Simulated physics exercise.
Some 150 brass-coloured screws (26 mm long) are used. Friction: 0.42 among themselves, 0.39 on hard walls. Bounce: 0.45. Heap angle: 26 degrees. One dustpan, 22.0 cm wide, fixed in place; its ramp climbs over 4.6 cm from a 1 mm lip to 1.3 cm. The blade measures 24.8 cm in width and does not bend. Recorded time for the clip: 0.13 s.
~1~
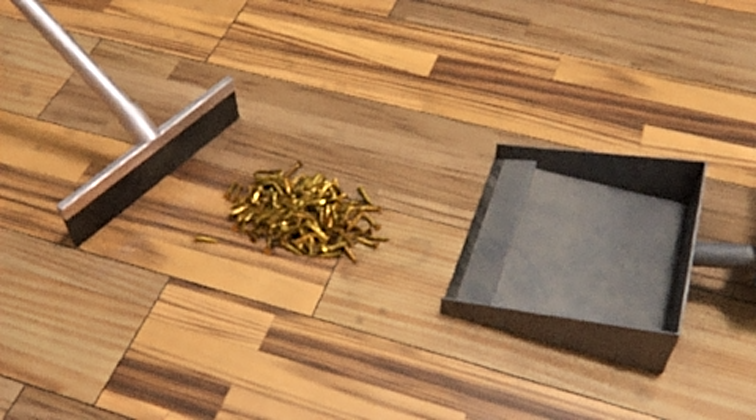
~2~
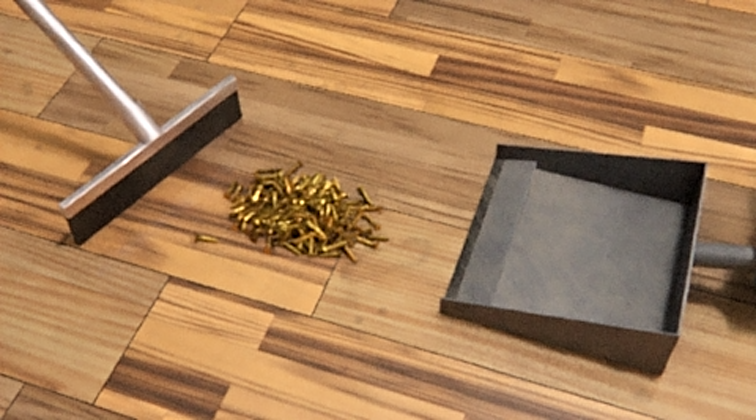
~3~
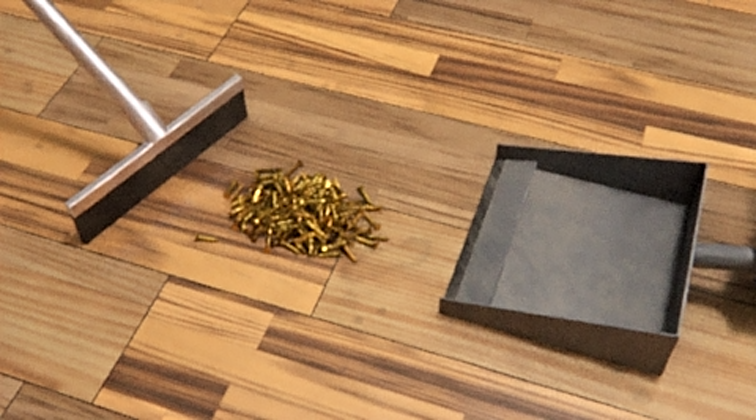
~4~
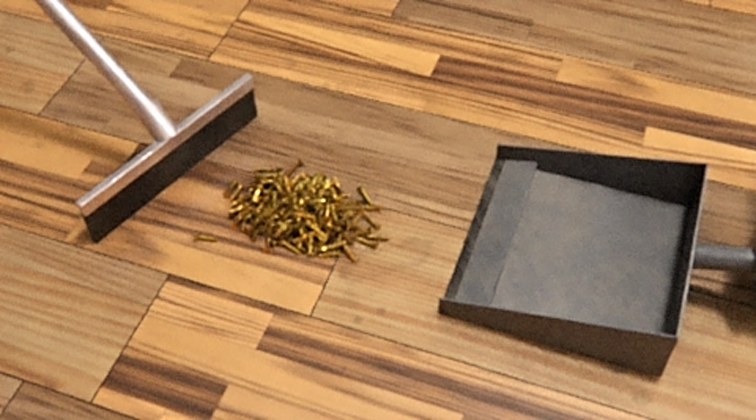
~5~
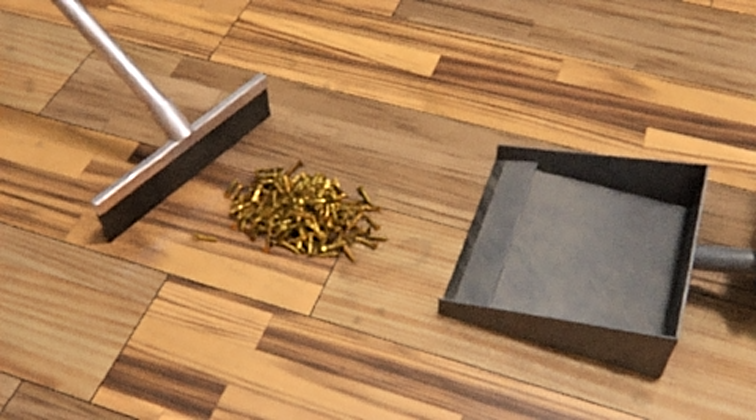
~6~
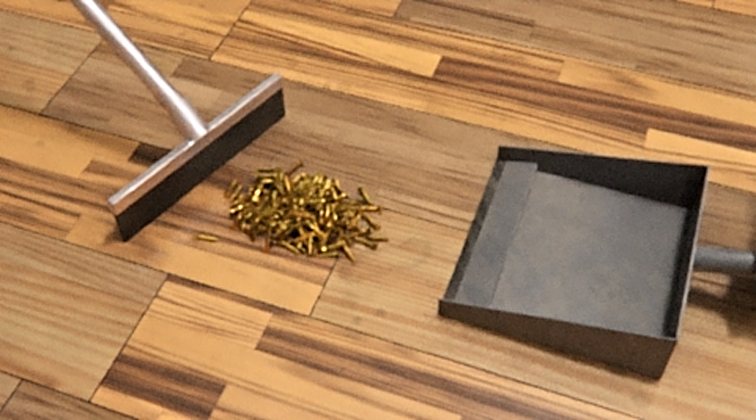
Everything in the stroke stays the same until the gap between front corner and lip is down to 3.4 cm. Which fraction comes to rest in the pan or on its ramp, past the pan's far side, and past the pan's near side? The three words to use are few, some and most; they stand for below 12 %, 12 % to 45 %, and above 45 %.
Pan: Few, far side: Few, near side: Few.
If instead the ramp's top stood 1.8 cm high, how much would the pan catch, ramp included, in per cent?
0 %.
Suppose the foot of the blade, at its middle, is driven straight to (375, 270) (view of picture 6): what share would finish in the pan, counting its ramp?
That would come to near 20 percent.
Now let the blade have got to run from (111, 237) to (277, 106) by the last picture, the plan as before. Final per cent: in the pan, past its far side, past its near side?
Per cent by place - pan 25, far side 0, near side 35.
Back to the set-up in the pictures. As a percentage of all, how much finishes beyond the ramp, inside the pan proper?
About 0 per cent.
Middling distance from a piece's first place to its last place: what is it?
That distance is close to 10 cm.
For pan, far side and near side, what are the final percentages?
The pan holds 0 per cent at the end, the far side 0 per cent and the near side 5 per cent.
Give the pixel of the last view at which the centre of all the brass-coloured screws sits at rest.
Somewhere around (394, 240) in the final frame.
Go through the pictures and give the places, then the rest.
The first frame shows blade from (65, 213) to (230, 86), moved 0.0 cm, 0 of the pieces shifted so far; middle of the pieces at (297, 216); pan at (589, 261).
The second frame shows blade from (67, 212) to (232, 85), moved 0.2 cm, 0 of the pieces shifted so far; middle of the pieces at (297, 215).
The third frame shows blade from (73, 210) to (238, 85), moved 0.9 cm, 0 of the pieces shifted so far; middle of the pieces at (296, 215).
The fourth frame shows blade from (84, 209) to (249, 84), moved 2.0 cm, 0 of the pieces shifted so far; middle of the pieces at (296, 215).
The fifth frame shows blade from (99, 208) to (262, 83), moved 3.6 cm, 0 of the pieces shifted so far; middle of the pieces at (296, 215).
The sixth frame shows blade from (116, 207) to (278, 83), moved 5.3 cm, 0 of the pieces shifted so far; middle of the pieces at (296, 215); pan at (590, 264).
Then, 0.20 s after the last picture, middle of the blade 19 cm from the lip; 0 % over the lip, far side 0 %, near side 0 %.
Then, 0.33 s after the last picture, middle of the blade 11 cm from the lip; 0 % over the lip, far side 0 %, near side 0 %.
Then, 0.59 s after the last picture, middle of the blade 8 cm from the lip; 0 % over the lip, far side 0 %, near side 5 %.
In the end, pan 0 %, far side 0 %, near side 5 %, in front of the lip or behind the blade 95 %.
